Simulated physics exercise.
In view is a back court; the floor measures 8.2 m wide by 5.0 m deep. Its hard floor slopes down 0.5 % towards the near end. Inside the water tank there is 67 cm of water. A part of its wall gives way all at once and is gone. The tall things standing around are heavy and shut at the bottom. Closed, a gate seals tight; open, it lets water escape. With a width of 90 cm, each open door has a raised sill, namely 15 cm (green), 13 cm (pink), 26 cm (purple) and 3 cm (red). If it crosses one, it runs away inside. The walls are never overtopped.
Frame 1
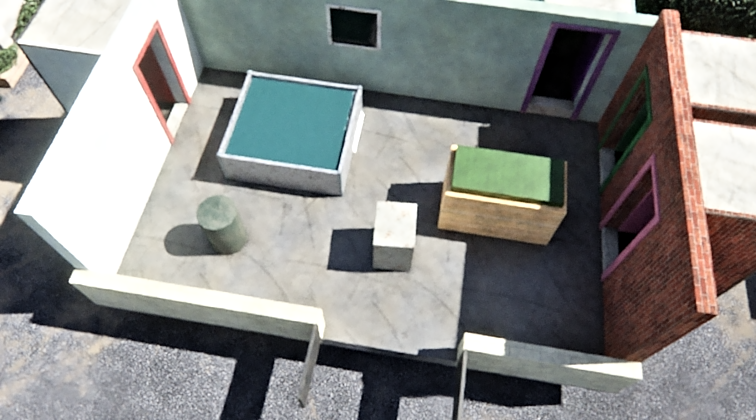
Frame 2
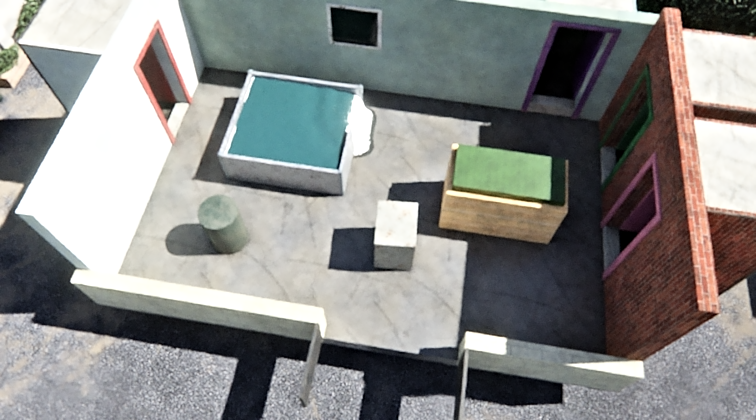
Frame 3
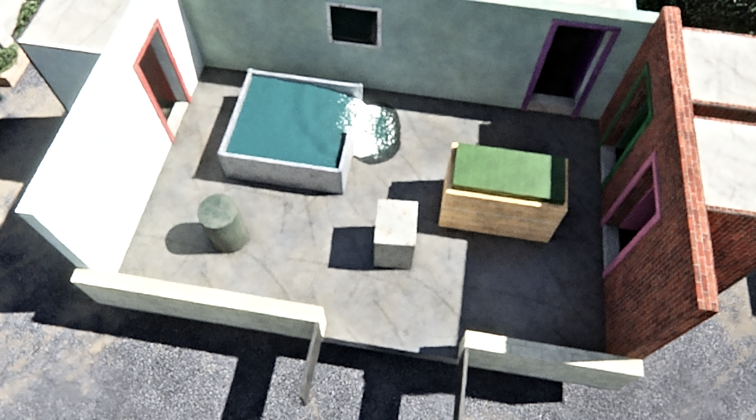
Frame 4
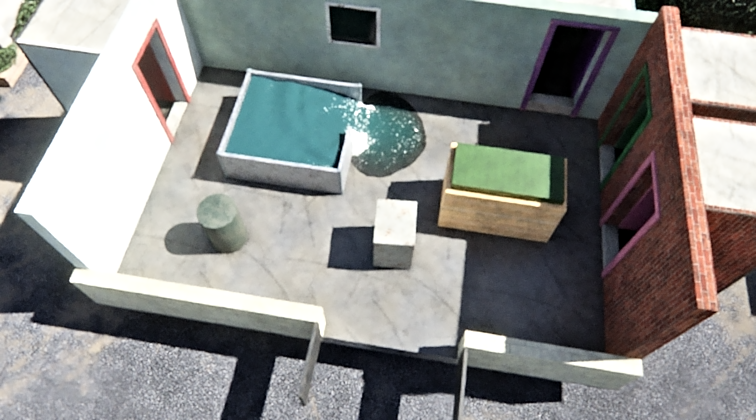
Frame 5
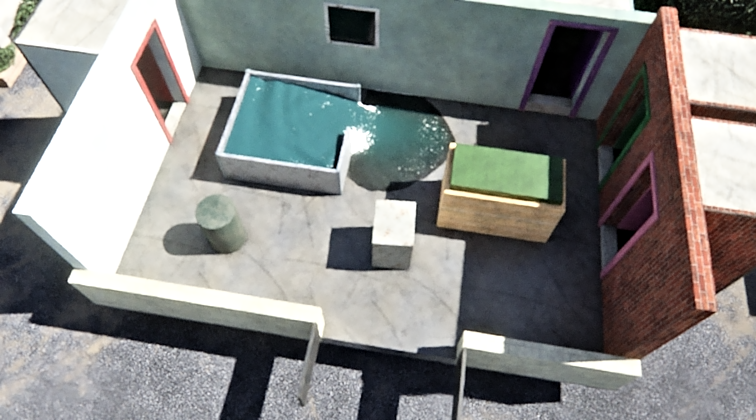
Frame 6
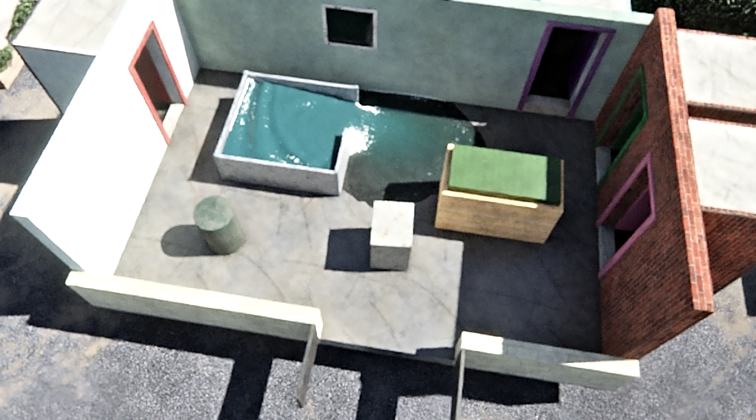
The clip shows a walled courtyard with a tank of still teal water; part of the tank's right side gives way, and water pours through the gap, spreading rightward across the floor between the back wall and a green-topped block.
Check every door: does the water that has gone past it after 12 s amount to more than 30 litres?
One by one: The green door lets the inflow top the limit. The pink door holds the inflow within the limit. The purple door holds the inflow within the limit. The red door holds the inflow within the limit.
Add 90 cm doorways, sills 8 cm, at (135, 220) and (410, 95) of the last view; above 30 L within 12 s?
Taking them in order, the first is fine and the second too much.
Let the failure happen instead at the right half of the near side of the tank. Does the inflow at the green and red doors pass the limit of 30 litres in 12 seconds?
Green: Within the limit; red: Exceeding the limit.
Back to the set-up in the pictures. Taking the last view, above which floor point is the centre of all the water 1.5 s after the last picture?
About (361, 147).
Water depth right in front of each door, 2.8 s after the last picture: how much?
Measured in centimetres, the green door gives 29, the pink door 10, the purple door 13 and the red door 0.
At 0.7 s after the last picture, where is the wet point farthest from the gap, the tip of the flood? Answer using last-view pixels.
Point: Roughly (589, 141).
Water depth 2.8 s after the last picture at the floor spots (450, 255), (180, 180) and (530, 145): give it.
About 1, 0 and 7 cm.
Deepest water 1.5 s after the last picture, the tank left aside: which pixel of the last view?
Spot: Approx. (588, 134).
Then, 0.7 s after the last picture water covers 25 % of the floor and is deepest (37 cm) near (360, 132); green door not reached, pink door not reached, purple door 8 cm at the sill, 0 L in, red door not reached.
Then, 1.5 s after the last picture water covers 30 % of the floor and is deepest (38 cm) near (588, 134); green door 33 cm at the sill, 5 L in, pink door 2 cm at the sill, 0 L in, purple door 10 cm at the sill, 0 L in, red door not reached.
Then, 2.8 s after the last picture water covers 45 % of the floor and is deepest (28 cm) near (590, 187); green door 29 cm at the sill, 138 L in, pink door 10 cm at the sill, 0 L in, purple door 13 cm at the sill, 0 L in, red door not reached.
Then, 6.3 s after the last picture water covers 60 % of the floor and is deepest (19 cm) near (480, 119); green door 16 cm at the sill, 203 L in, pink door 8 cm at the sill, 0 L in, purple door 14 cm at the sill, 0 L in, red door not reached.
Then, 11.3 s after the last picture water covers 90 % of the floor and is deepest (12 cm) near (572, 364); green door 8 cm at the sill, 204 L in, pink door 6 cm at the sill, 0 L in, purple door 7 cm at the sill, 0 L in, red door 1 cm at the sill, 0 L in.
